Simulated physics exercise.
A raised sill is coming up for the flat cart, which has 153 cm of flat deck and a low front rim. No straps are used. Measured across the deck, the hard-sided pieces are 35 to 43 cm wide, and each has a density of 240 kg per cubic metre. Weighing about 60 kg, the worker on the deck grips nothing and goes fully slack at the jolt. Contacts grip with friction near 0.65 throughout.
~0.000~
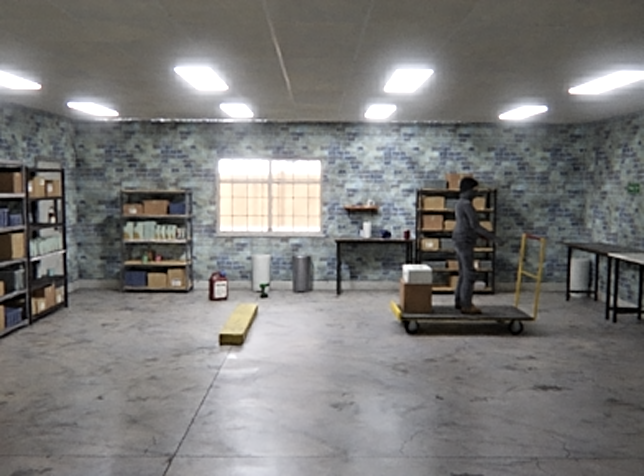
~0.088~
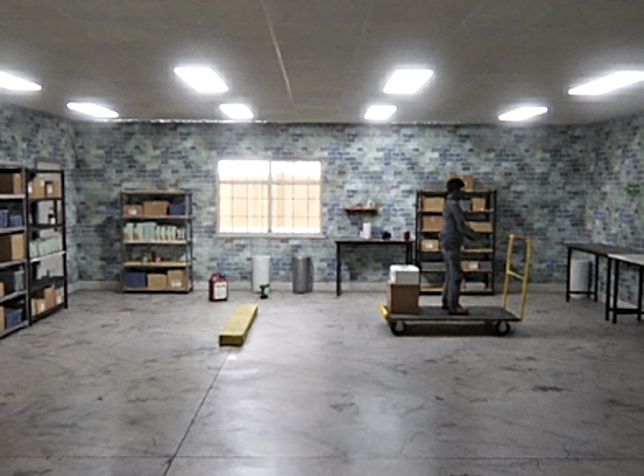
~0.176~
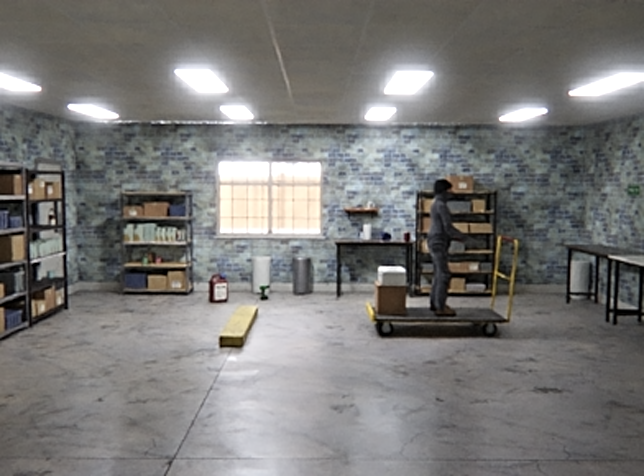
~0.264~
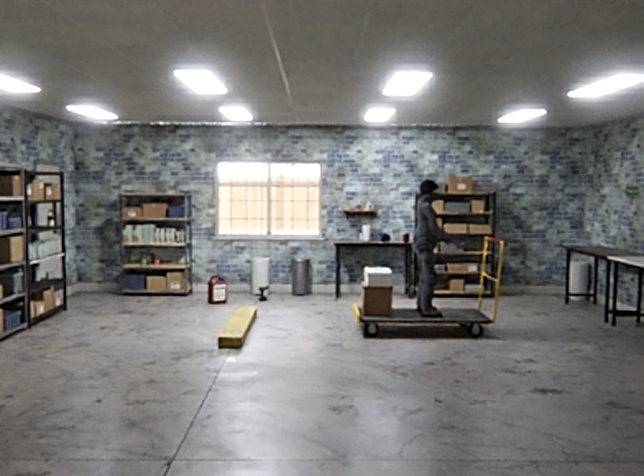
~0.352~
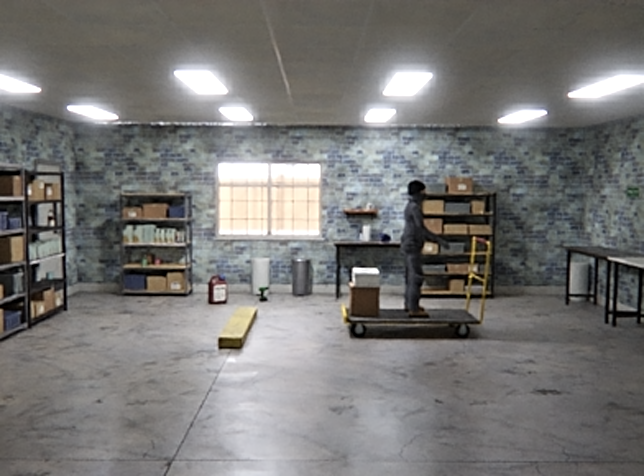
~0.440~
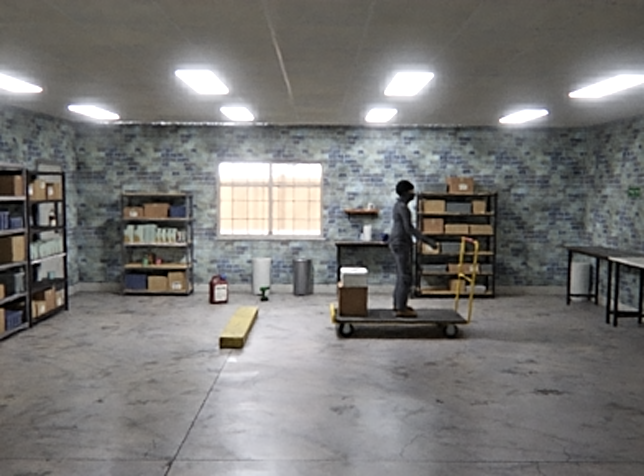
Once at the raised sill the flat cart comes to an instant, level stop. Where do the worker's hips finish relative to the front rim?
The worker's hips finish short of the front rim.
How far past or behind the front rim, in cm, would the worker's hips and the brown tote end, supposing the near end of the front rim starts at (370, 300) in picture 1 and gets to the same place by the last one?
Hips 10 behind, brown 20 behind.
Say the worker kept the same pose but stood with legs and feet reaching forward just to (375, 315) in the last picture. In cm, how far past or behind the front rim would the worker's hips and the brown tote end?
The hips would end 90 cm past the front rim and the brown one 10 cm past it.
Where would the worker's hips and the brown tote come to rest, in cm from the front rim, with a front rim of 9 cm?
The hips would end 10 cm past the front rim, and the brown item 20 cm behind it.
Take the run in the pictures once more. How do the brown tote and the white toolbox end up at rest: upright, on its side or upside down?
At rest: Brown upright, white upside down.
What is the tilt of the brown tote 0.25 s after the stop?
Its tilt is about 10°.
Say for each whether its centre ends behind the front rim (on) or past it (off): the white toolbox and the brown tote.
End result - white: Goes over; brown: Stays.
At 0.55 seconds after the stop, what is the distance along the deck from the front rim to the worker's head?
Position: Approx. 10 cm behind the front rim.
The wheels strike at 1.04 s.
After 1.29 s the worker's hips are 33 cm behind the rim, near (272, 258) in the last picture's view.
After 1.59 s the worker's hips are 10 cm behind the rim, near (253, 274) in the last picture's view.
After 2.04 s the worker's hips are 9 cm behind the rim, near (252, 274) in the last picture's view.
When all is still (3.0 s), past the rim, white toolbox; behind it, brown tote and the worker's hips.
